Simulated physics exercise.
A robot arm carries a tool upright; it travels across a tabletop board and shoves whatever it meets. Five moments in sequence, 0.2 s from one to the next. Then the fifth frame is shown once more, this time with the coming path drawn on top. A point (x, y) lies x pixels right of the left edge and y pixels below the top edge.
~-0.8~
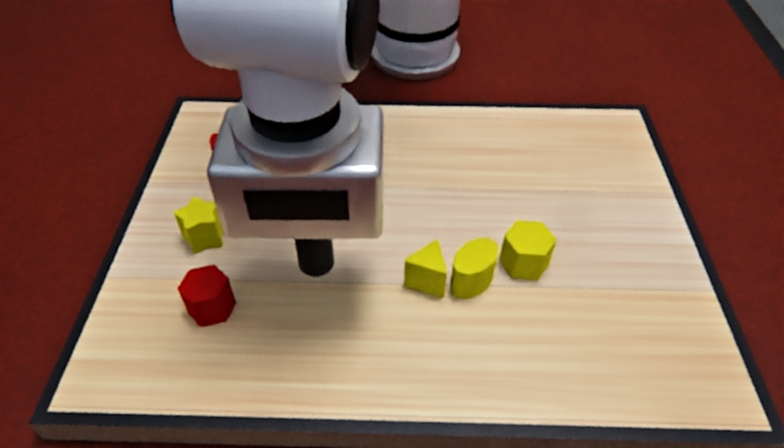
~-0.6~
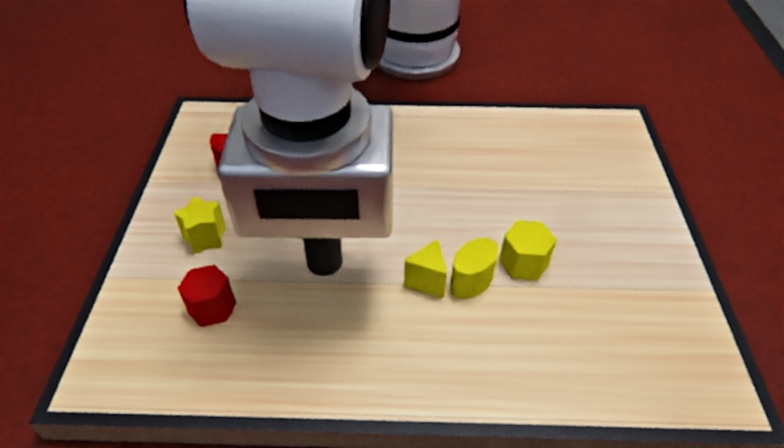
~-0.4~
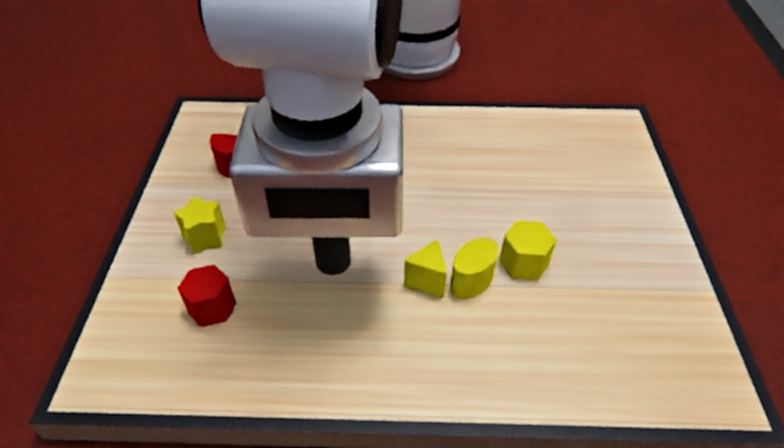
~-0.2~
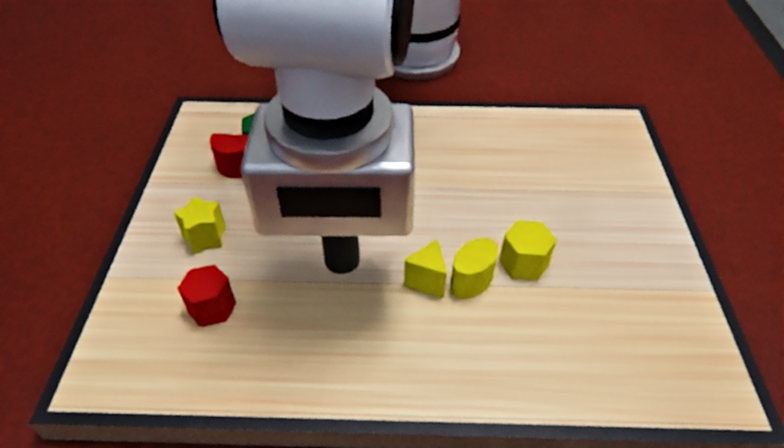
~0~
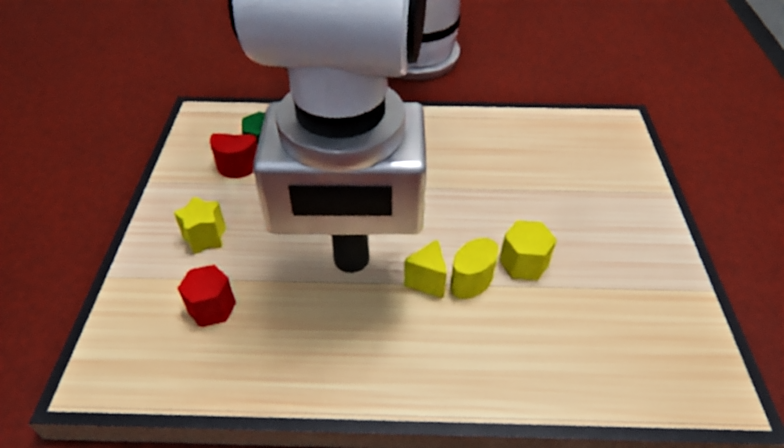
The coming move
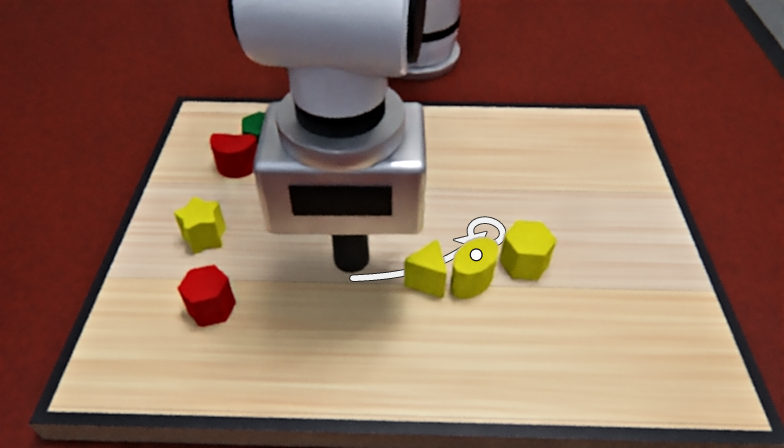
In this clip, a robot arm with a dark cylindrical tool moves slowly rightward above a wooden board, approaching a yellow triangle, while a red block and a green block come into view behind it and all the blocks stay still.
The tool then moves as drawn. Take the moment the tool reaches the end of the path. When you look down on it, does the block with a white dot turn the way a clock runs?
Final answer: No.
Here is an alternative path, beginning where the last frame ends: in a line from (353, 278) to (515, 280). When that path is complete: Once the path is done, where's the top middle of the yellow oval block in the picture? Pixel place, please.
Pixel (546, 279).
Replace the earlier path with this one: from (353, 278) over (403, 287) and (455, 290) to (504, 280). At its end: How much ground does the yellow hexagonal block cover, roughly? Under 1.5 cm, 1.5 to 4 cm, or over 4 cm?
The best fit is 1.5 to 4 cm.
Path on the board, from (353, 278) over (405, 273) and (451, 256) to (487, 232); the dot is on the yellow oval block.
On the path given first. One third of the way, tool at (407, 254); yellow triangle at (436, 259).
Two thirds of the way, tool at (454, 237); yellow triangle at (446, 263), turned 15° clockwise; yellow oval block at (480, 259), turned 20° anticlockwise.
At the end, tool at (490, 213); yellow triangle at (446, 263), turned 15° clockwise; yellow oval block at (480, 259), turned 20° anticlockwise; yellow hexagonal block in place.
